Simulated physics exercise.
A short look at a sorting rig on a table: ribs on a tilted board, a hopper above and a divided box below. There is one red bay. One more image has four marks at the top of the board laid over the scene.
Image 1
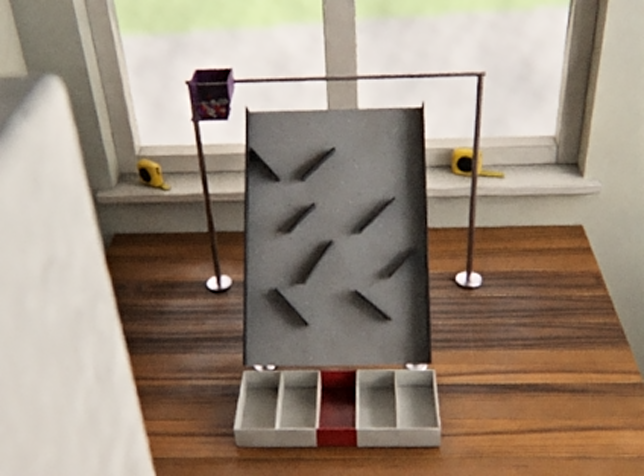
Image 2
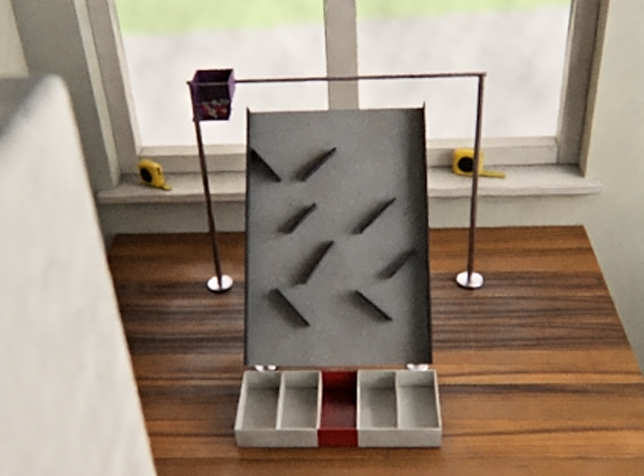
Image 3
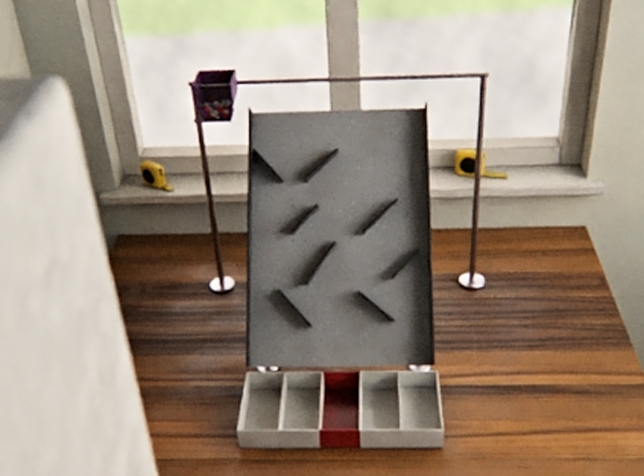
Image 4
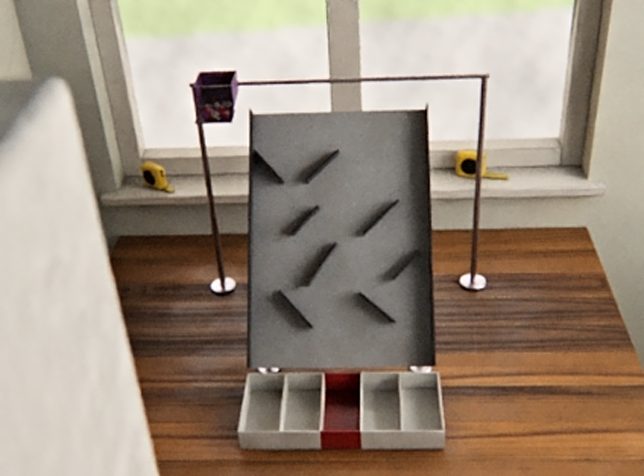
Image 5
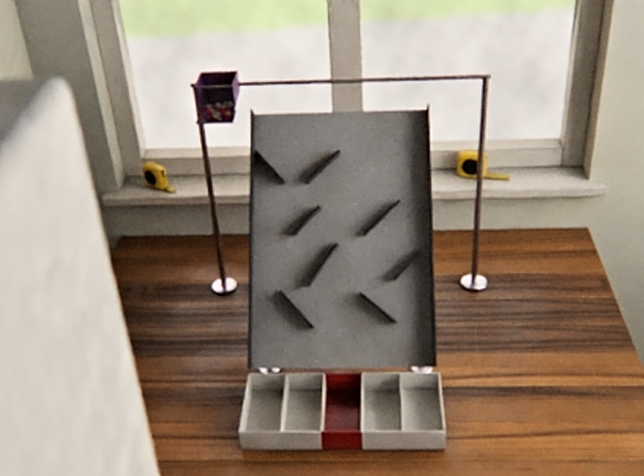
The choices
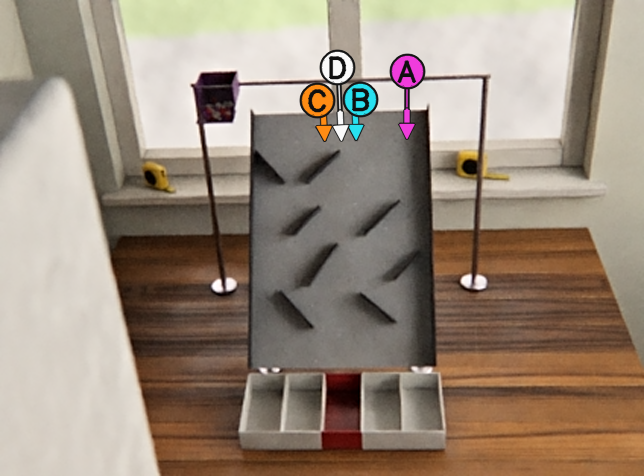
A tilted gray board with short ribs stood on a wooden table by a window, a small dark hopper up to its left and a divided box with one red bay below, and nothing noticeably moved.
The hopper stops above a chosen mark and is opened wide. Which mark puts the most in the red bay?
B works best here.
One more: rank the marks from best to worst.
B, D, A, C.
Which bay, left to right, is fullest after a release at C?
The first from the left.
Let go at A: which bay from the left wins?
The fifth from the left.
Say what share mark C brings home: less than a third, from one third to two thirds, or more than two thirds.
Mark C gives less than a third.
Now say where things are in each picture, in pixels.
Hopper at (212, 110), jelly beans, door shut, in the first picture.
Ribs (251, 148) to (279, 179), (303, 178) to (335, 147), (289, 231) to (315, 204), in the second picture.
Ribs (363, 232) to (398, 199), (306, 284) to (335, 241), (392, 277) to (419, 250), in the third picture.
Ribs (279, 290) to (312, 327), (359, 292) to (395, 322), in the fourth picture.
Red bay at (342, 439), number 3 of 5 from the left, in the fifth picture.
On the marked copy, mark A meets the board at (406, 133); mark B meets the board at (356, 134); mark C meets the board at (324, 135); mark D meets the board at (341, 135).
With A, about a quarter in the red bay, about two thirds in other bays, a small part held on the board.
With B, about two thirds in the red bay, about a quarter in other bays.
With C, a small part in the red bay, most in other bays, a small part held on the board, a stray few outside the box.
With D, about a third in the red bay, about half in other bays, a stray few held on the board.
